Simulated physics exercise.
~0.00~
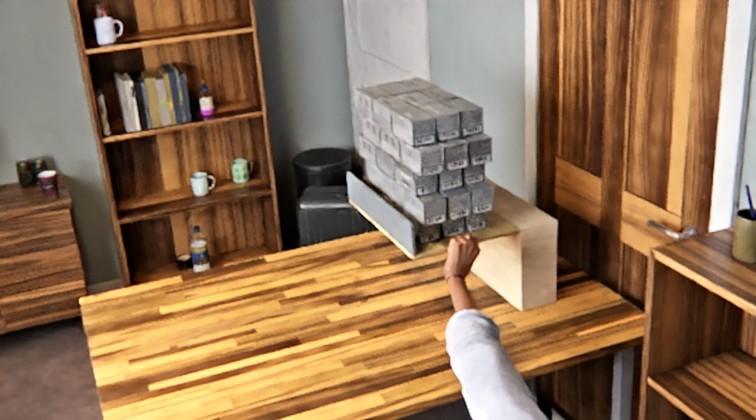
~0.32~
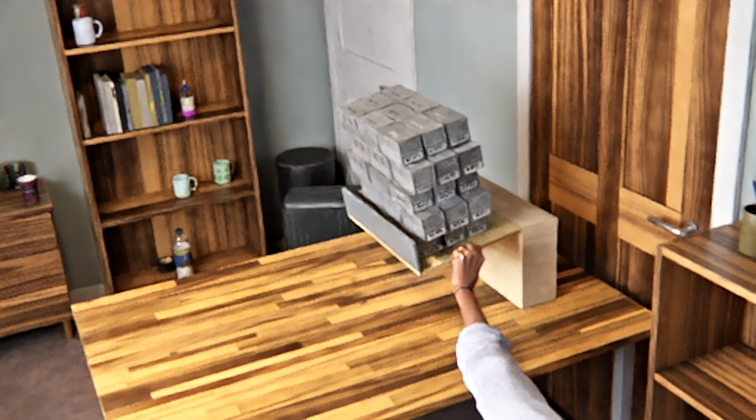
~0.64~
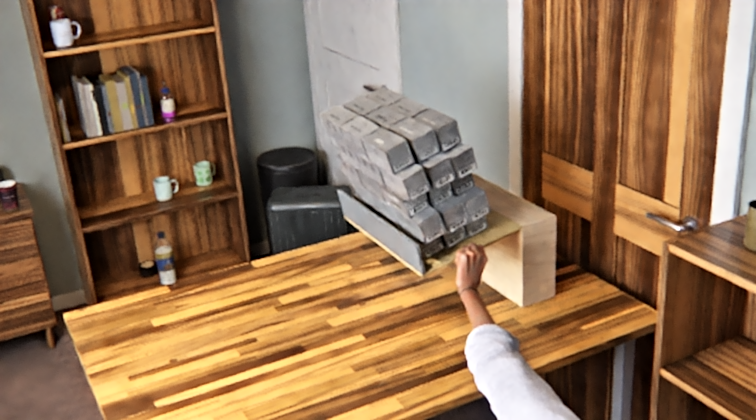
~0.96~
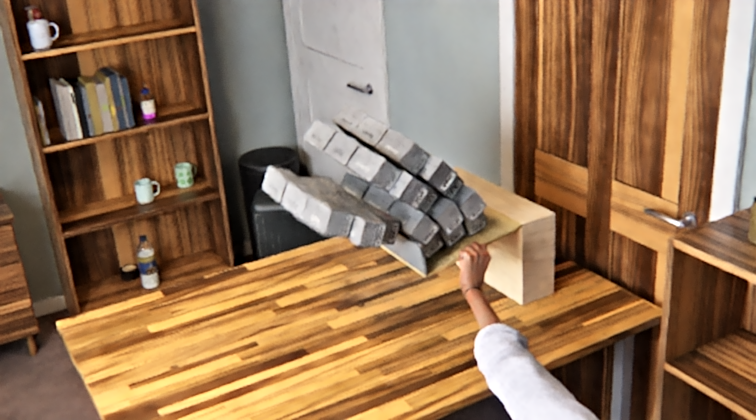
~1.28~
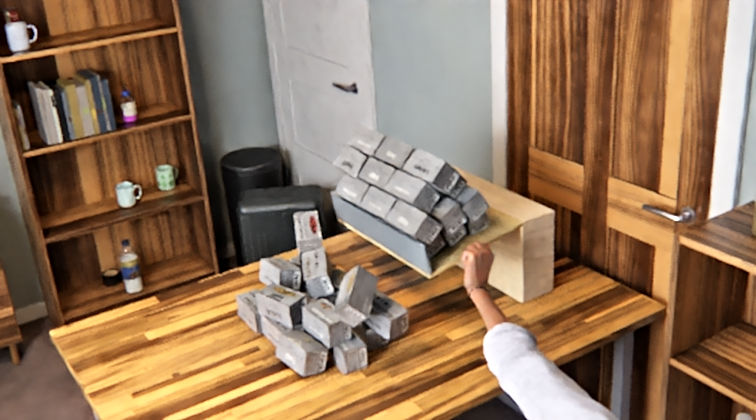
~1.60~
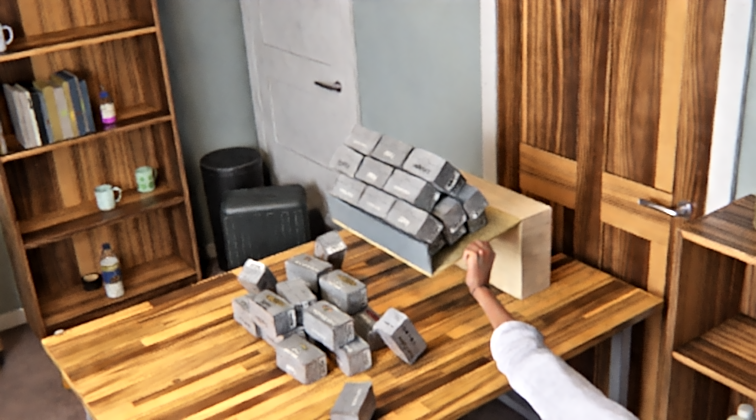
A hand tilts a tray of stacked grey packets, and many tumble onto the table.
